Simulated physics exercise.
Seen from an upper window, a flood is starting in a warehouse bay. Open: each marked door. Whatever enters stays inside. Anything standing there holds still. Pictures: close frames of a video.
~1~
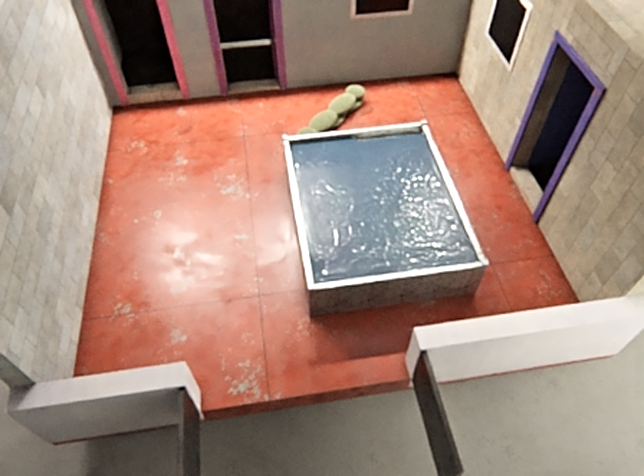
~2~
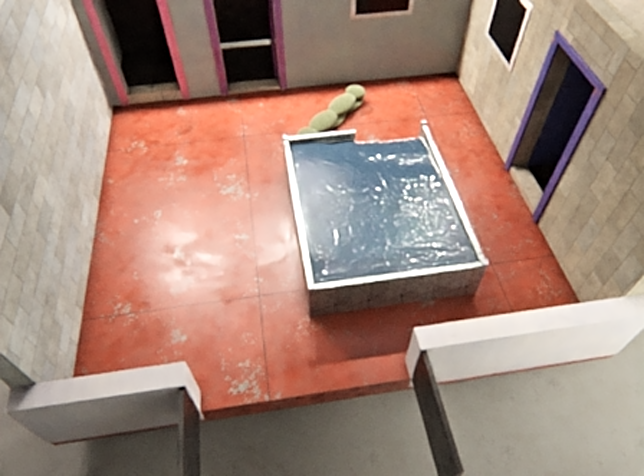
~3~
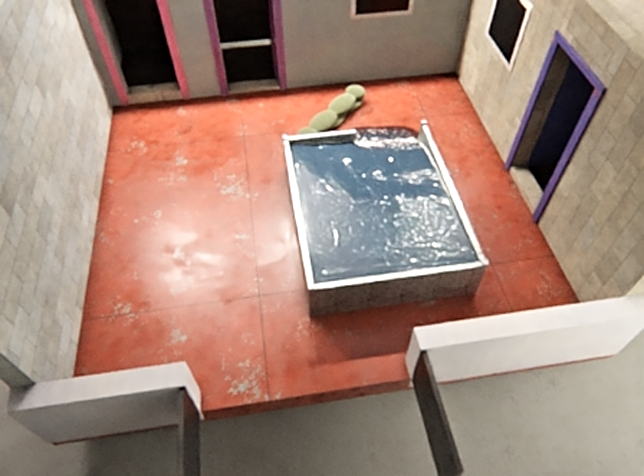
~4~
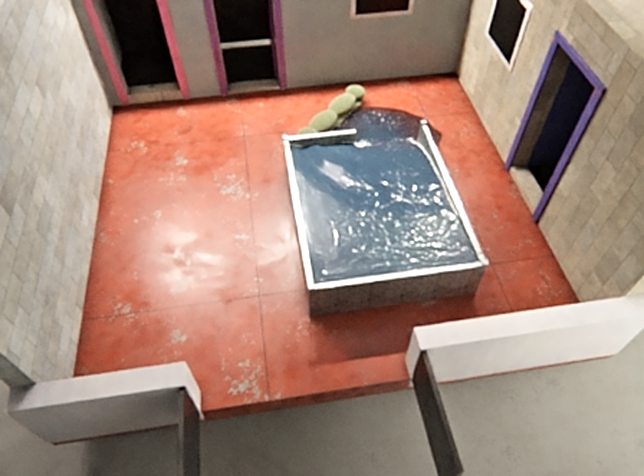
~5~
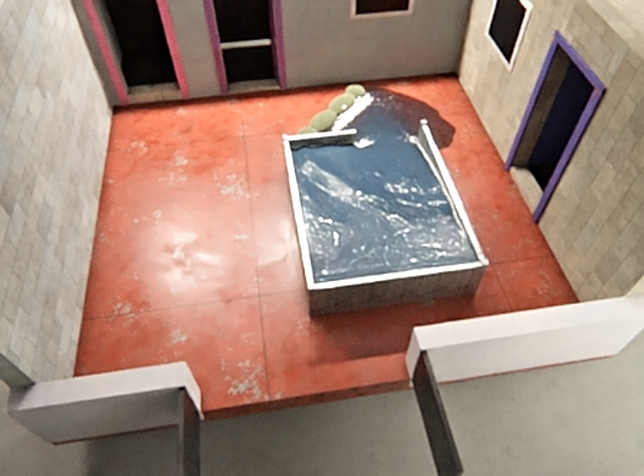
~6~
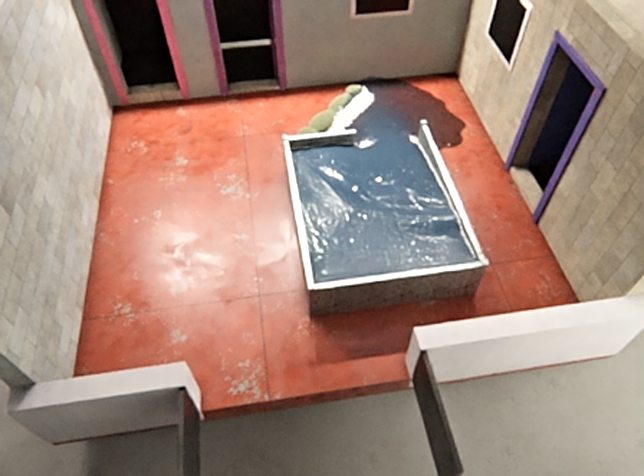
Water stirs in a raised, white-rimmed tank, then pours through a gap in its far side and spreads over the floor behind as a dark, widening pool reaching the back wall. The tank stands right of centre in a warehouse bay seen from high above, the view unmoving. Around it are worn red flooring, rounded green shapes, pink-framed openings at back left and a purple-framed doorway at right.
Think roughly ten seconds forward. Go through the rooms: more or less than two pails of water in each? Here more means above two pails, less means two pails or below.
Blue door: Less; purple door: Less; pink door: Less.
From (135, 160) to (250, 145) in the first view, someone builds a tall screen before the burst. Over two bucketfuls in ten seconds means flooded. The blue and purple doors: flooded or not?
First the blue door, which resists; then the purple door, which resists.
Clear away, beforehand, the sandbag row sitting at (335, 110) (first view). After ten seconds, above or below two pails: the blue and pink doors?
One by one: The blue door holds, the pink door lets less in.
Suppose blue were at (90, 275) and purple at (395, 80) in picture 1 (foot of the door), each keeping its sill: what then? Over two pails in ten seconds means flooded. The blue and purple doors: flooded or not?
Well, blue door never reaches it while purple door crosses the line.
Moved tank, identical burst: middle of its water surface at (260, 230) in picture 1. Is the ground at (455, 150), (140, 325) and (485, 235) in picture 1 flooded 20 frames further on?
First one gets inundated, next one stays unwetted, last one stays unwetted.
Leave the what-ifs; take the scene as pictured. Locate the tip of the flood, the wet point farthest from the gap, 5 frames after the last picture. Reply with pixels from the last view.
I reckon the front has reached (453, 72) by then.
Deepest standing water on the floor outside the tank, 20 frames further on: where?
Roughly at pixel (446, 79).
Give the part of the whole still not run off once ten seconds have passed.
About 96 %.
A moment on, water covers 15 % of the floor; the blue door not reached, the purple door not reached, the pink door not reached.
Next, water covers 25 % of the floor; the blue door not reached, the purple door wet at the sill, nothing in, the pink door not reached.
Then, water covers 50 % of the floor; the blue door wet at the sill, nothing in, the purple door wet at the sill, nothing in, the pink door wet at the sill, nothing in.
Later, water covers 75 % of the floor; the blue door wet at the sill, nothing in, the purple door wet at the sill, nothing in, the pink door wet at the sill, nothing in.
In the end, water covers 95 % of the floor; the blue door under two buckets in, the purple door wet at the sill, nothing in, the pink door wet at the sill, nothing in.
